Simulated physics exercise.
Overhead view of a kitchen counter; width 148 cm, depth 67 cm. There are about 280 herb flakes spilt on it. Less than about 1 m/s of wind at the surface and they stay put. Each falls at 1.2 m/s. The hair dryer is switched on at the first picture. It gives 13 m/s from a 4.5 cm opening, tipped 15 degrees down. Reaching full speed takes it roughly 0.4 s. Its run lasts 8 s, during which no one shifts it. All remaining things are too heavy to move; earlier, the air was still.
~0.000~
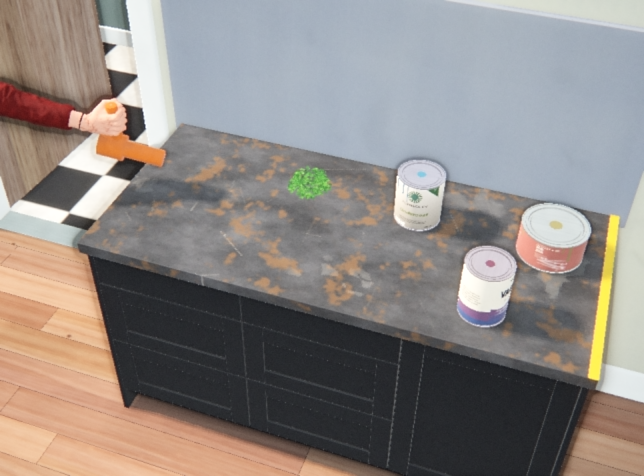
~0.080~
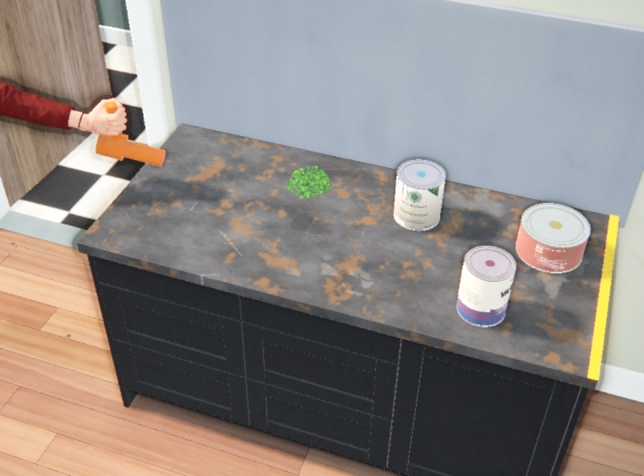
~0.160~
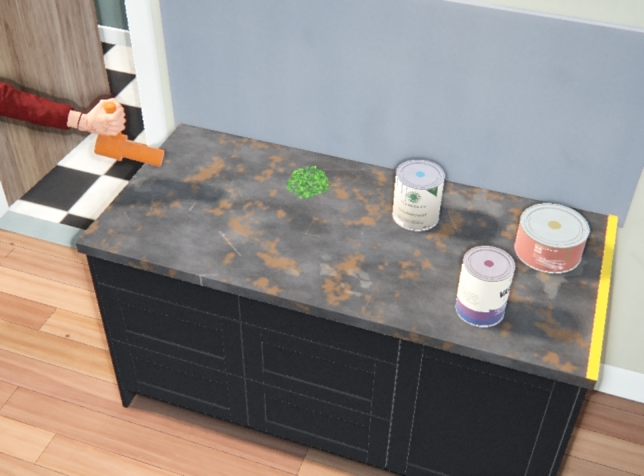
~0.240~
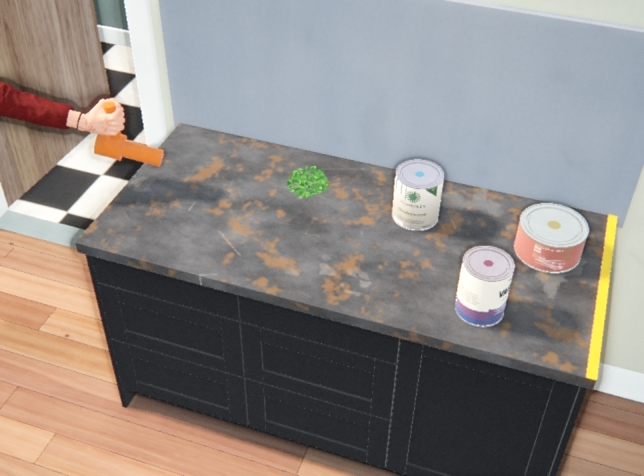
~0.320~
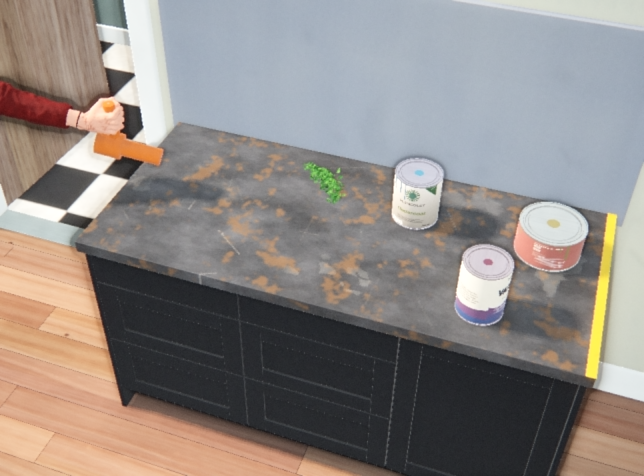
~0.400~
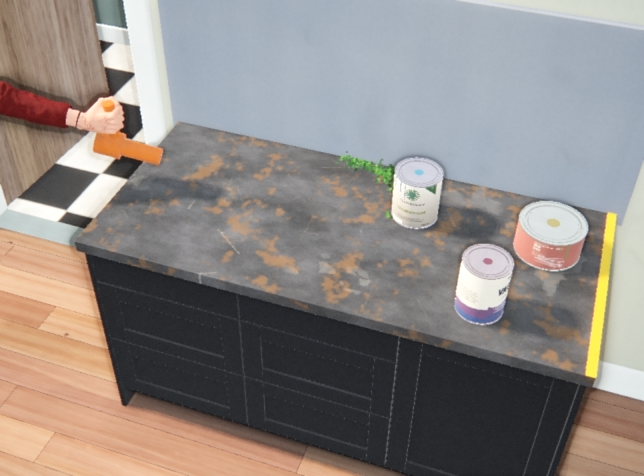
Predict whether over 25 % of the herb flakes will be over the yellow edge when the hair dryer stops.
My money says the one-in-four line is overrun at that edge.
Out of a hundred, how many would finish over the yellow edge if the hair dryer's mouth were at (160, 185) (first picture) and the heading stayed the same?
Outcome: Some 100 in a hundred.
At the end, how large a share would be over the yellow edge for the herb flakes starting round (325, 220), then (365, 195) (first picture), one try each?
60 %, 100 %.
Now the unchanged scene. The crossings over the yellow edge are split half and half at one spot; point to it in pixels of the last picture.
I'd put my finger close to (614, 230).
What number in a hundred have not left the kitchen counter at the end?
About 4 per cent.
After 1.6 s the count stands so, 92 % are over the yellow edge.
After 2.6 s the count stands so, 94 % are over the yellow edge.
After 4.4 s the count stands so, 95 % are over the yellow edge.
After 8.0 s, at the end, 96 % are over the yellow edge.
